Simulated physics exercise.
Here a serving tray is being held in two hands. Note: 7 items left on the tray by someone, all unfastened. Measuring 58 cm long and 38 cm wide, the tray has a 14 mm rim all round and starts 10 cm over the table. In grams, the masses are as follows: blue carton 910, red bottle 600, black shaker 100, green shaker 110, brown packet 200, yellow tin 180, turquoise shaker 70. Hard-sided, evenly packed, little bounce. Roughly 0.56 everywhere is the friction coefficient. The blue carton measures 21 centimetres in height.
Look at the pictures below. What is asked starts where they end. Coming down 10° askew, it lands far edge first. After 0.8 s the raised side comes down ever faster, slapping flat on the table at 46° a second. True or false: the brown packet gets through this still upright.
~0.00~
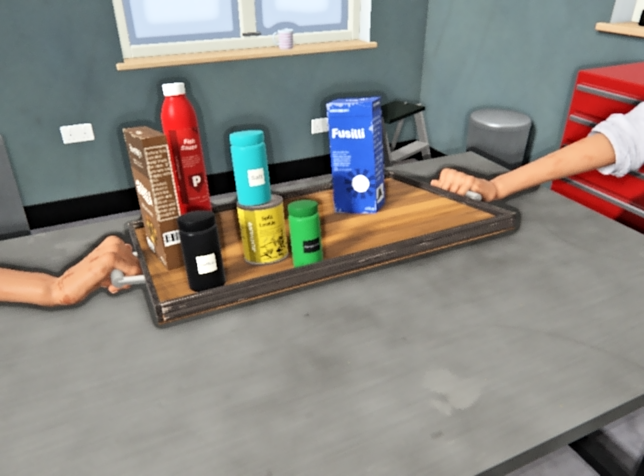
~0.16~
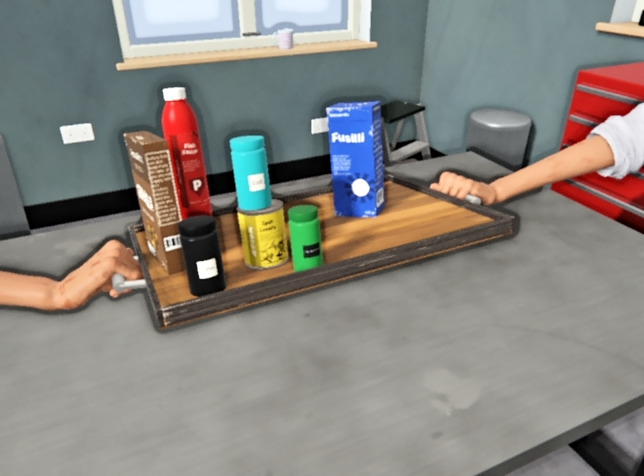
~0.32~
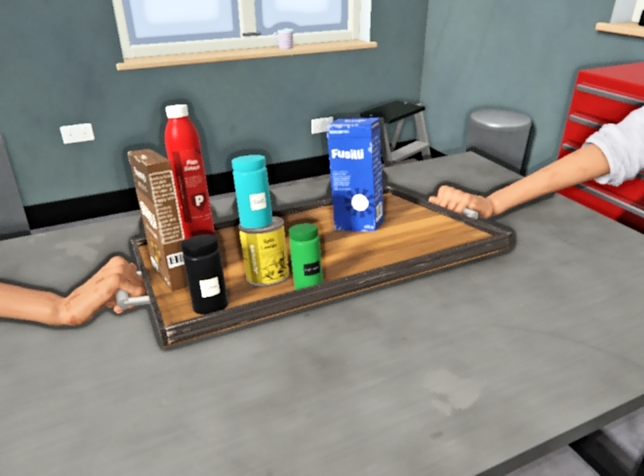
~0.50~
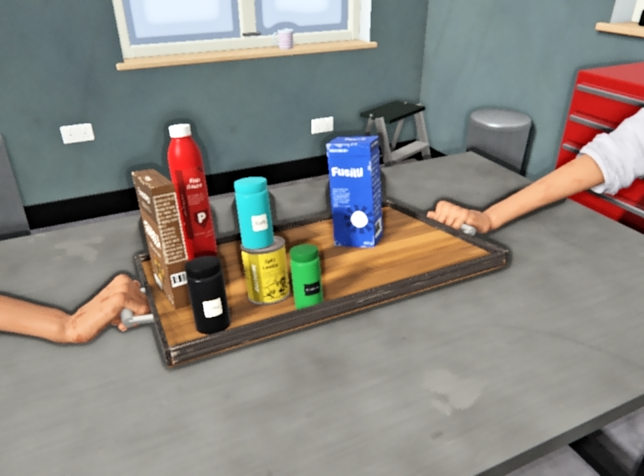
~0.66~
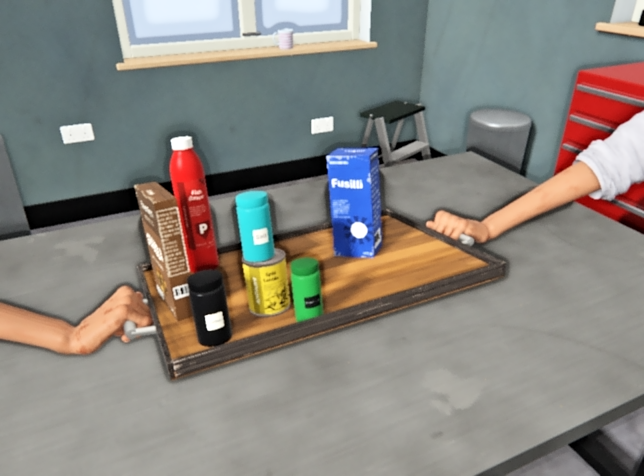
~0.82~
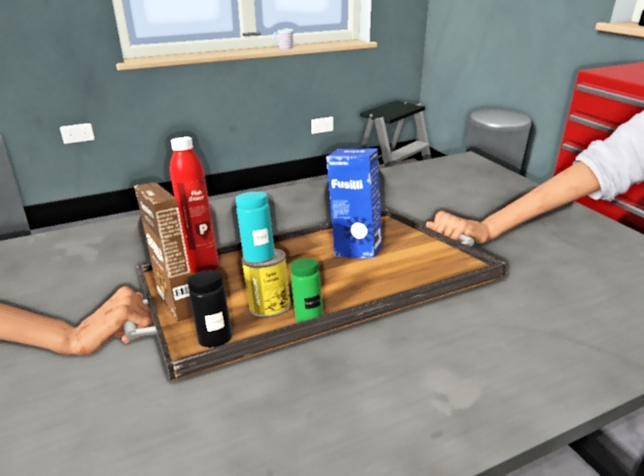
True.
Around 1.12 s, far edge on the table, tray at 4°.
Around 1.22 s, tray flat on the table.
Finally (1.8 s), all 7 still in place (within 5 cm). In the last view, brown packet near (172, 272).
